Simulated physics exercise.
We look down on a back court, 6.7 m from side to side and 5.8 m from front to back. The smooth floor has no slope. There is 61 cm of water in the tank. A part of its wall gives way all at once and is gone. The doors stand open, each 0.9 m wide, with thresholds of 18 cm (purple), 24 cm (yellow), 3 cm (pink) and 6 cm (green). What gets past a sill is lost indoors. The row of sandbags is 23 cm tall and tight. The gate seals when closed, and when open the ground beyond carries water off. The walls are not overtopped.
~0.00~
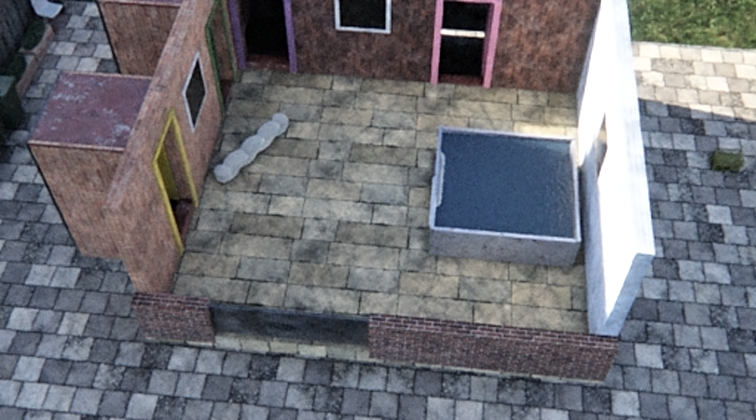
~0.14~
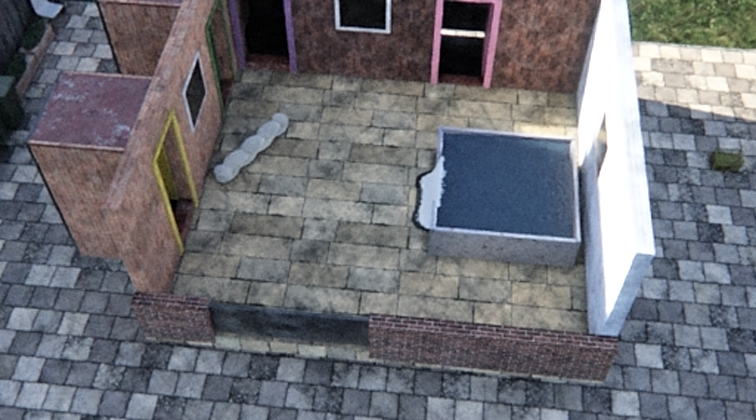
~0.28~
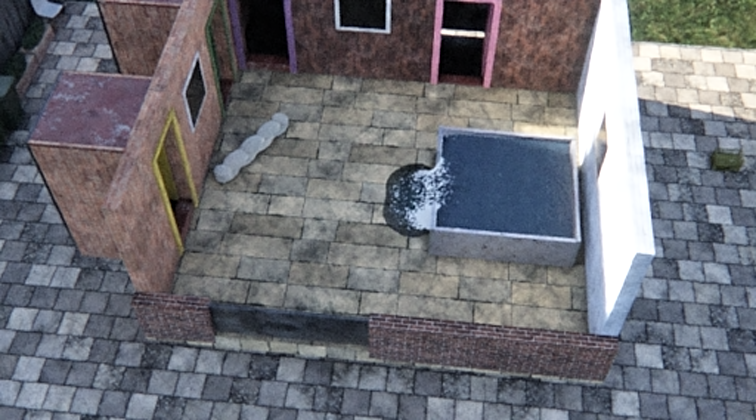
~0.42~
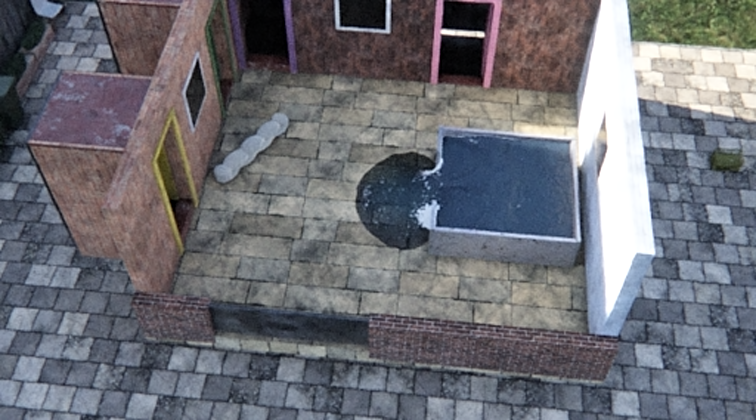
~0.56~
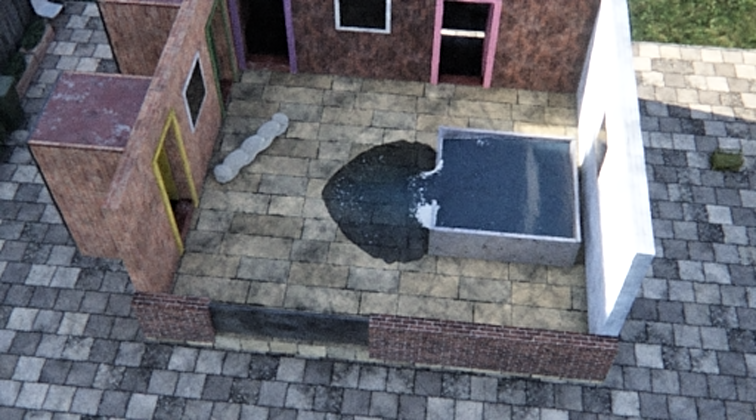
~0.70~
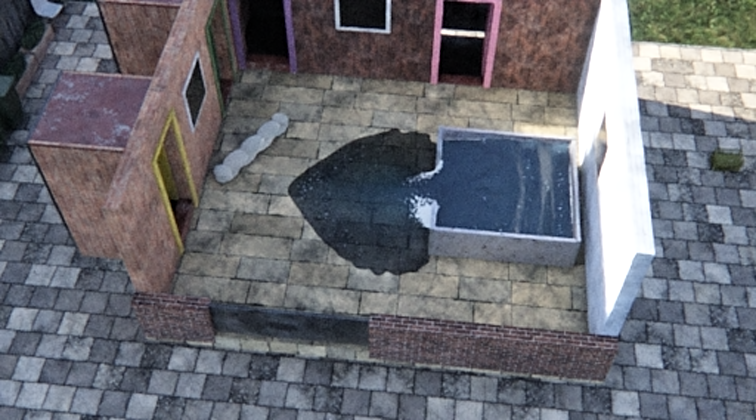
We see a walled court from above with a water-filled tank at right; part of the tank's left side gives way, and water pours out with white foam, spreading leftward across the paved floor in a widening dark pool.
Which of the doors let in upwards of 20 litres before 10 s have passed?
Door by door: At the purple door it stays under the limit; at the yellow door it does not reach the limit; at the pink door it does not reach the limit; at the green door it goes over the limit.
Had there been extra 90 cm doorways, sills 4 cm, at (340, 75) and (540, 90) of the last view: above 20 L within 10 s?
In turn: Above, below.
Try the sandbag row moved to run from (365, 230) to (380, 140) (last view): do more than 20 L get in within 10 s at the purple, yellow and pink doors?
Then: Purple not over, yellow below, pink past it.
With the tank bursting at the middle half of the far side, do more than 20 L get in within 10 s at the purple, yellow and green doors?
Then: Purple not over, yellow below, green past it.
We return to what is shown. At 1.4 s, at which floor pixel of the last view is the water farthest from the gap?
At about (193, 217).
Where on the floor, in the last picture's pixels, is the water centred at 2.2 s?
At about (423, 203).
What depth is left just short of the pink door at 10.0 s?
About 4.0 cm.
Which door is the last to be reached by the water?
Last comes the pink one.
After 1.4 s water covers 35 % of the floor and is deepest (36 cm) near (427, 204); purple door not reached, yellow door not reached, pink door not reached, green door not reached.
After 2.2 s water covers 50 % of the floor and is deepest (30 cm) near (427, 204); purple door 2 cm at the sill, 0 L in, yellow door 24 cm at the sill, 0 L in, pink door not reached, green door not reached.
After 3.5 s water covers 55 % of the floor and is deepest (32 cm) near (162, 317); purple door 15 cm at the sill, 0 L in, yellow door 21 cm at the sill, 3 L in, pink door not reached, green door 12 cm at the sill, 4 L in.
After 6.0 s water covers 80 % of the floor and is deepest (20 cm) near (243, 150); purple door 10 cm at the sill, 0 L in, yellow door 16 cm at the sill, 4 L in, pink door 3 cm at the sill, 0 L in, green door 10 cm at the sill, 29 L in.
After 10.0 s water covers 95 % of the floor and is deepest (14 cm) near (580, 357); purple door 8 cm at the sill, 0 L in, yellow door 10 cm at the sill, 4 L in, pink door 4 cm at the sill, 0 L in, green door 9 cm at the sill, 70 L in.
